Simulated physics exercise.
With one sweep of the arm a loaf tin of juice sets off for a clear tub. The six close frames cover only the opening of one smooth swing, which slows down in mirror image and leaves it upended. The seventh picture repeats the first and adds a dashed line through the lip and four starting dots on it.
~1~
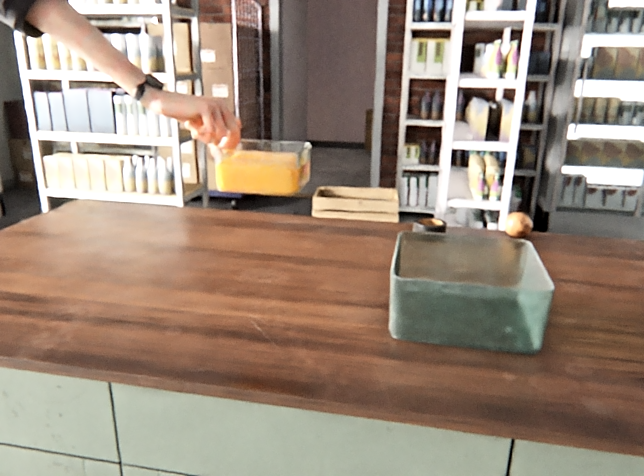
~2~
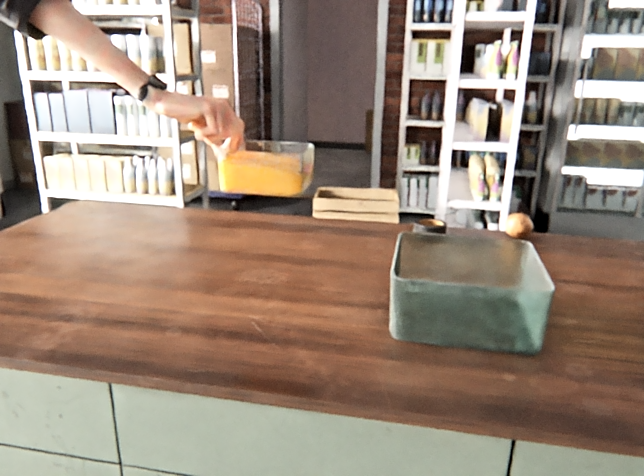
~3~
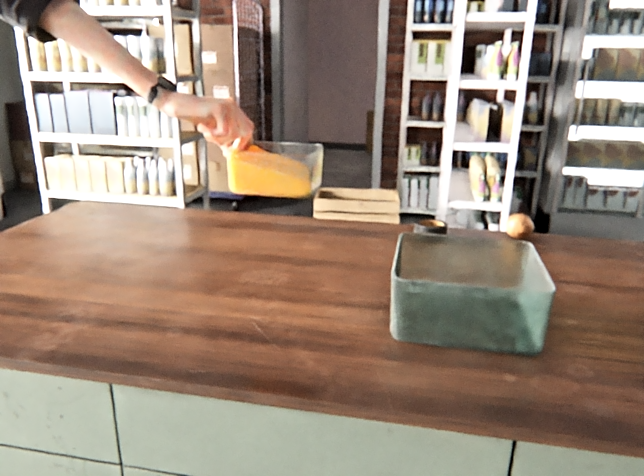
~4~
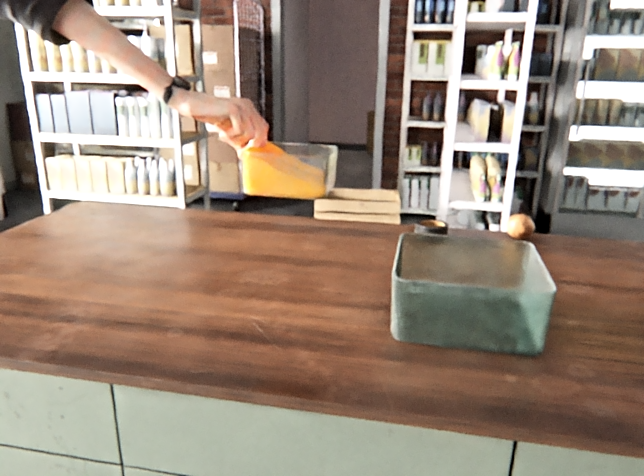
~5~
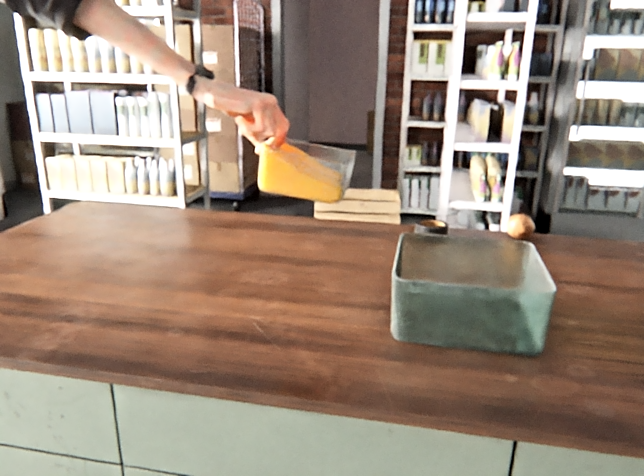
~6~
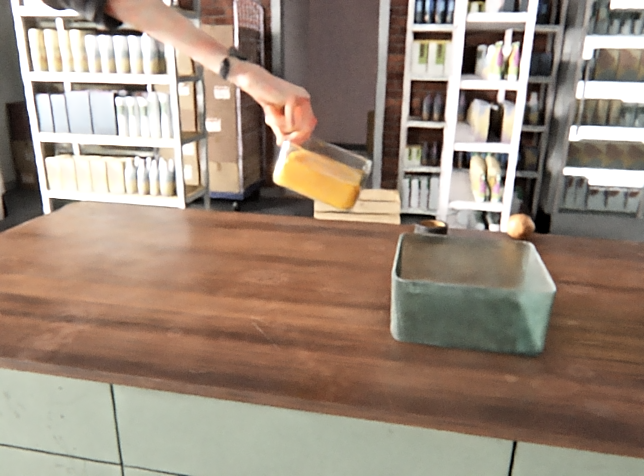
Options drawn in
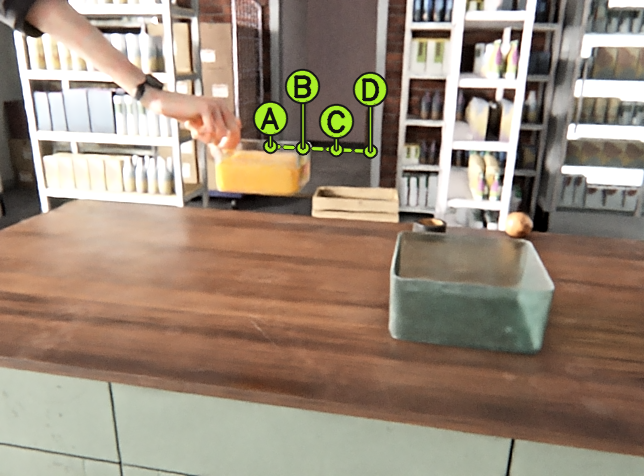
A loaf-shaped container of orange juice, gripped by a hand, swept right above a wooden counter toward a clear tub, the juice sloshing up its left side before the container tilted rightward.
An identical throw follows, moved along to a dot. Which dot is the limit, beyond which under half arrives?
A will do.
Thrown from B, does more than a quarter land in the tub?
Yes.
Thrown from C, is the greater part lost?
No.
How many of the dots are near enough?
All of the four.
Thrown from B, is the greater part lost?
No, that is safe.
On the marked copy, A at (270, 146); B at (302, 148); C at (336, 149); D at (370, 151).
If A is chosen, about 62 % lands in the tub, 31 % falls short and 7 % goes beside or beyond.
If B is chosen, about 80 % lands in the tub, 11 % falls short and 9 % goes beside or beyond.
If C is chosen, about 91 % lands in the tub, 4 % falls short and 6 % goes beside or beyond.
If D is chosen, about 72 % lands in the tub, 2 % falls short and 26 % goes beside or beyond.
